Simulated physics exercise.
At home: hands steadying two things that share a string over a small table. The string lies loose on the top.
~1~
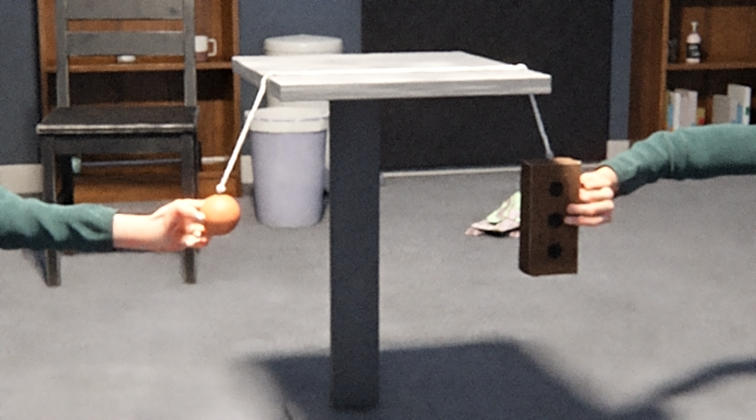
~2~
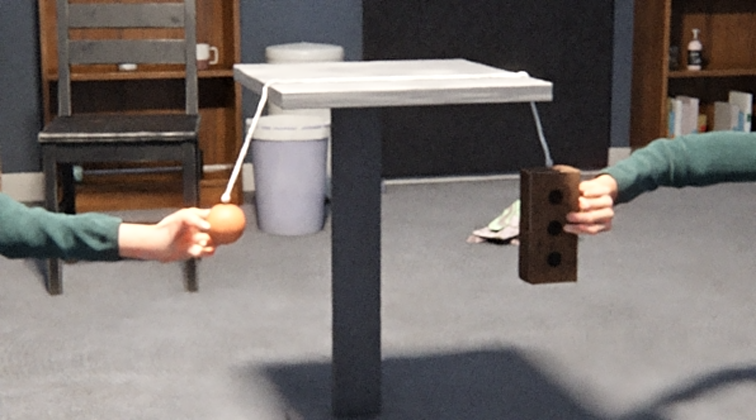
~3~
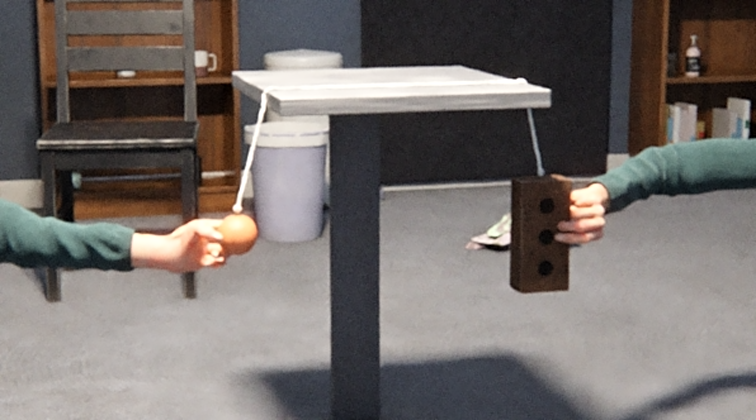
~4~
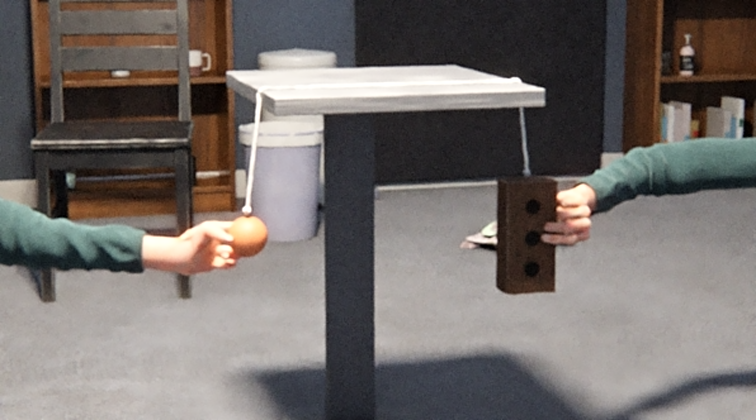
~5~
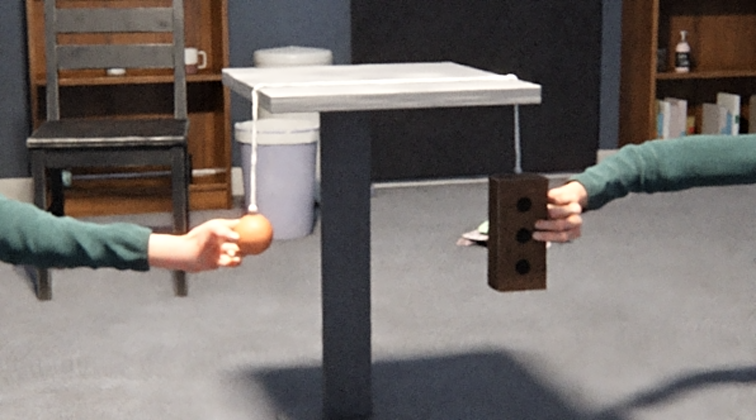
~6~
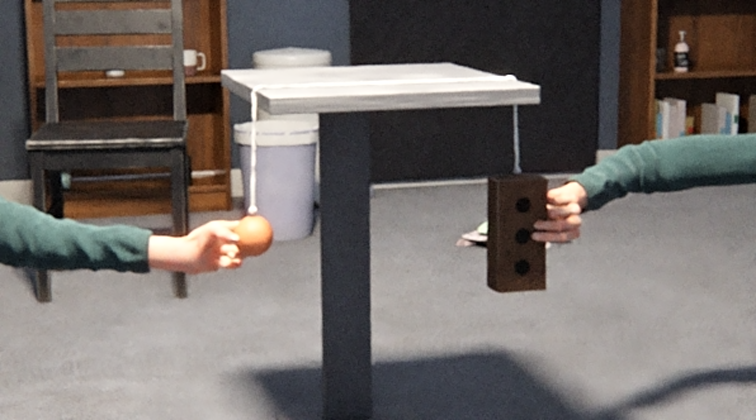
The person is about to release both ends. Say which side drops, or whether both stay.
The string is pulled to the right.
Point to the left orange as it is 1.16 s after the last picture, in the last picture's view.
By then it is at (416, 63).
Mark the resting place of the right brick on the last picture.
Around (496, 414).
Then, 0.64 s later than the last view, left orange pulled up onto the top near (330, 66); right brick down on the floor near (505, 412).
Then, 1.16 s later than the last view, left orange pulled up onto the top near (416, 63); right brick down on the floor near (504, 411).
Finally, left orange pulled up onto the top near (416, 63); right brick down on the floor. The string slides rightwards.
